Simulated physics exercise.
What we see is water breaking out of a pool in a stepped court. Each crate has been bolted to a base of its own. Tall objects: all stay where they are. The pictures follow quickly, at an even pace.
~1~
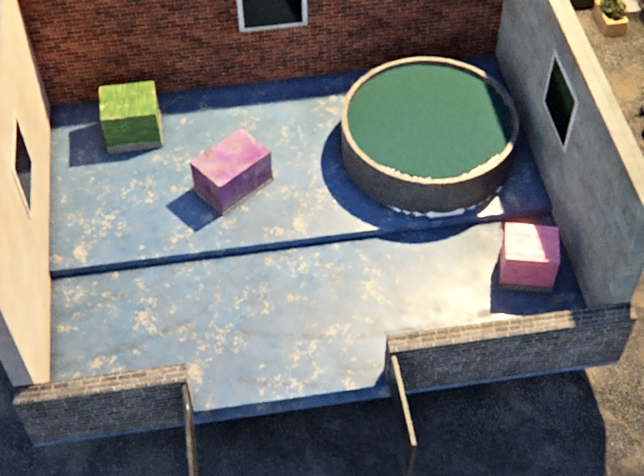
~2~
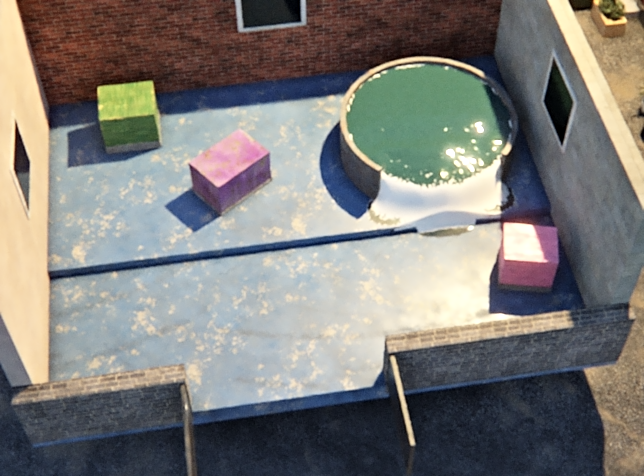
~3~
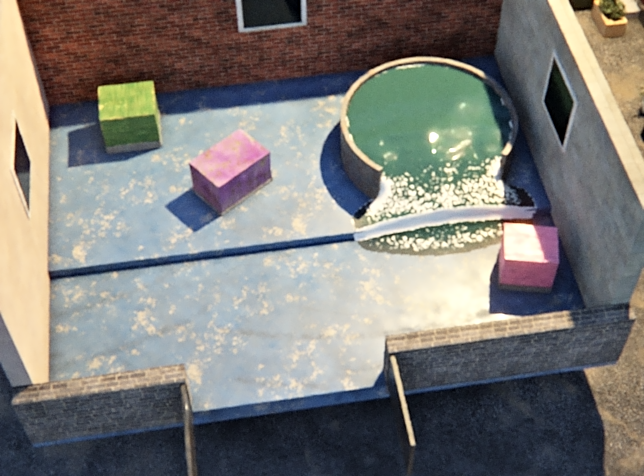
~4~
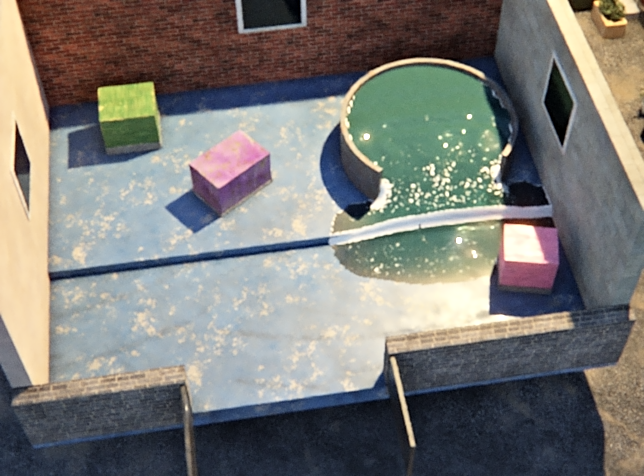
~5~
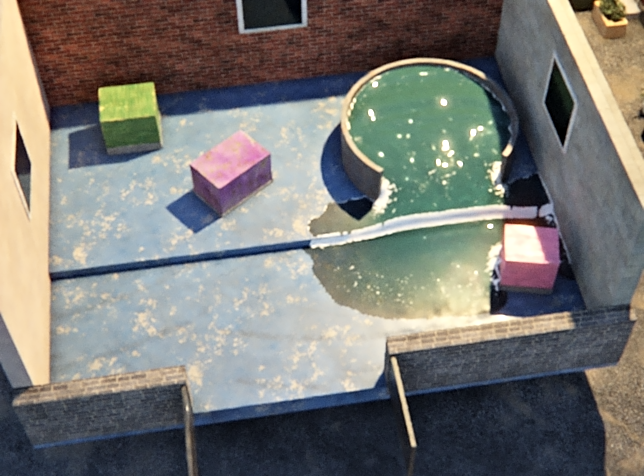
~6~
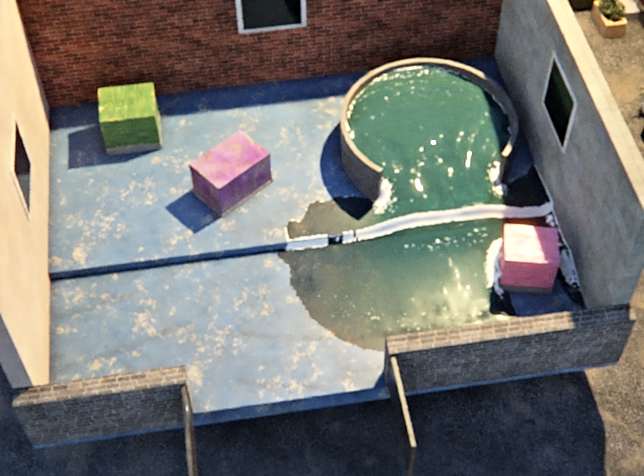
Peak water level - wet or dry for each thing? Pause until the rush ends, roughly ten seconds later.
Result: The pink crate is reached by the water; the green crate is missed by the water; the purple crate is missed by the water.
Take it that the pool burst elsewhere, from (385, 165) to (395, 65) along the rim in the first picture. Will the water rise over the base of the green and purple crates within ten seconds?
My reading: Green crate gets wet; purple crate is soaked.
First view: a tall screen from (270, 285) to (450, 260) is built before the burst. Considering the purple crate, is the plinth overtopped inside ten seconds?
In short: The purple one is topped.
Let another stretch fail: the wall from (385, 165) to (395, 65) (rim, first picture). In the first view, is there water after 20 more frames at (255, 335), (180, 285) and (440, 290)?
In sequence: Inundated, inundated, untouched.
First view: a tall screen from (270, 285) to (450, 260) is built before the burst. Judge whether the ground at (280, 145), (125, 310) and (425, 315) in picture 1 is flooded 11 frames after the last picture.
Outcome by spot, in order - unwatered, watered, watered.
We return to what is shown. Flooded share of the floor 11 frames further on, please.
Near 35 in a hundred.
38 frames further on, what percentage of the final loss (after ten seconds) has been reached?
I'd put it near 60 in a hundred.
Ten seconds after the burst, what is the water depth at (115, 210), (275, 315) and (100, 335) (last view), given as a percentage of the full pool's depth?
Depths of roughly 2, 16 and 20 per cent.
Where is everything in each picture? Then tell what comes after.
The pool at (430, 121) is whole and still, in the first picture.
The front is at (374, 205), out from the gap at (445, 200), in the second picture.
The front is at (363, 239), out from the gap at (445, 202), in the third picture.
Water pours out at (445, 205) and has run to (338, 244), in the fourth picture.
The front is at (345, 298), out from the gap at (445, 206), in the fifth picture.
The front is at (342, 329), out from the gap at (445, 205), in the sixth picture.
A moment on, water covers 30 % of the floor; the pink crate water round its plinth, the green crate not reached, the purple crate not reached.
Next, water covers 35 % of the floor; the pink crate water round its plinth, the green crate not reached, the purple crate not reached.
Then, water covers 45 % of the floor; the pink crate water round its plinth, the green crate not reached, the purple crate not reached.
Later, water covers 60 % of the floor; the pink crate water round its plinth, the green crate not reached, the purple crate not reached.
In the end, water covers 60 % of the floor; the pink crate was topped, the green crate stayed above the water, the purple crate stayed above the water.
